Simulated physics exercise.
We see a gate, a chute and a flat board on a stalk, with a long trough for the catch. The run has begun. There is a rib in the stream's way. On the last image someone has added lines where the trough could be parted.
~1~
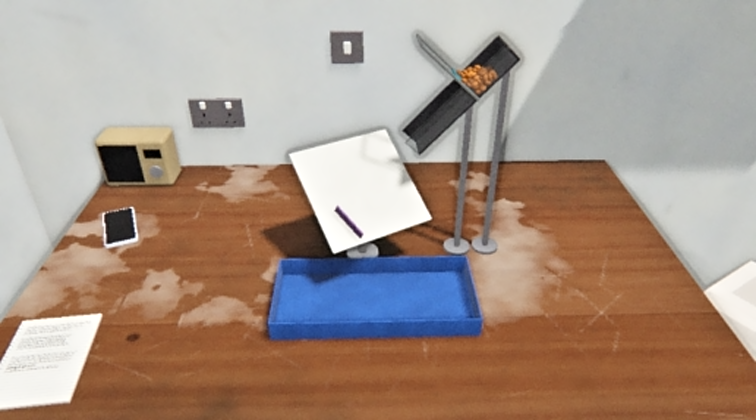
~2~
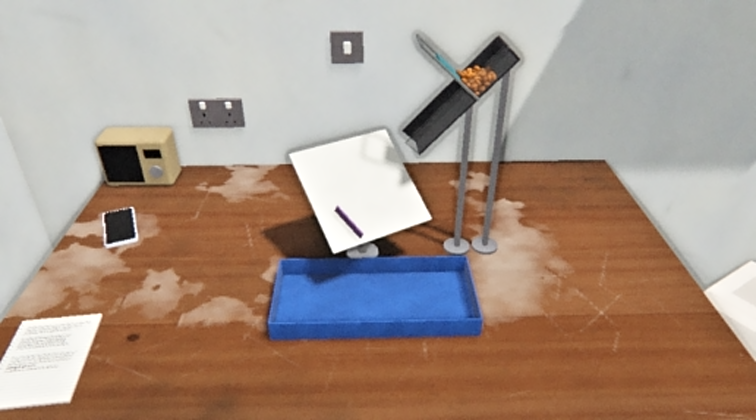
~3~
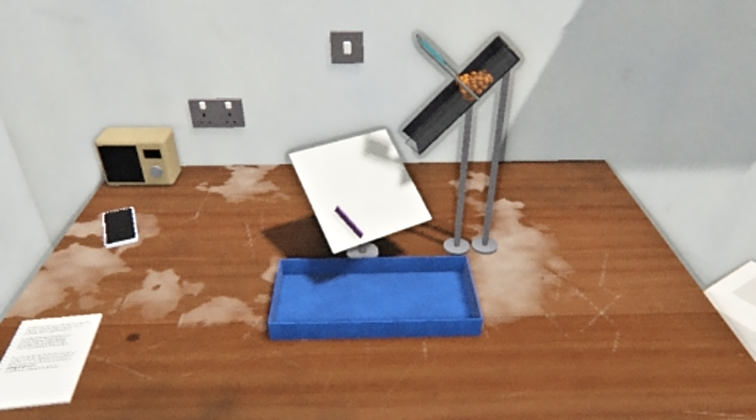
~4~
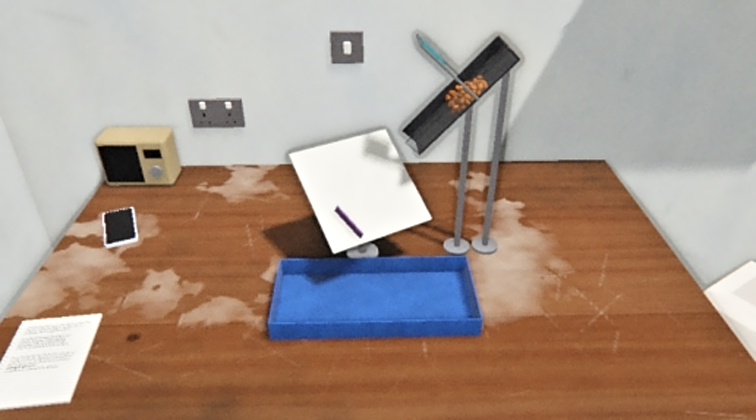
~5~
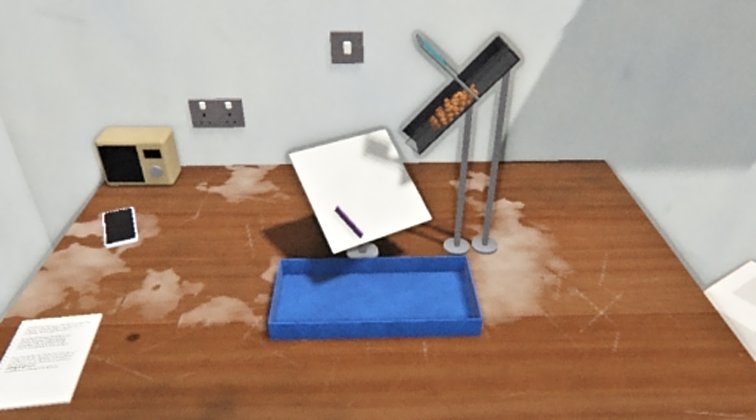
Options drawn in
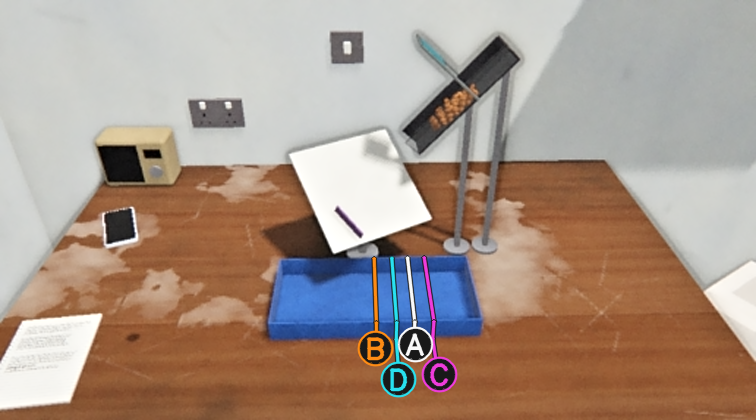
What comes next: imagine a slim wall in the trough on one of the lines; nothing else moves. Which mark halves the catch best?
Best: D.
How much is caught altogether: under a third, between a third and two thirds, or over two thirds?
About that: Over two thirds.
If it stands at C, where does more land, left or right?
The left side.
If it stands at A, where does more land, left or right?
The left side.
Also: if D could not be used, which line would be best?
Line A.
On the marked copy, line A crosses the front rim at (414, 321); line B crosses the front rim at (376, 321); line C crosses the front rim at (433, 320); line D crosses the front rim at (396, 321).
With A, of what is caught, most on the left of the divider, about a quarter on the right.
With B, of what is caught, a small part on the left of the divider, most on the right.
With C, of what is caught, most on the left of the divider, a small part on the right.
With D, of what is caught, about half on the left of the divider, about half on the right.
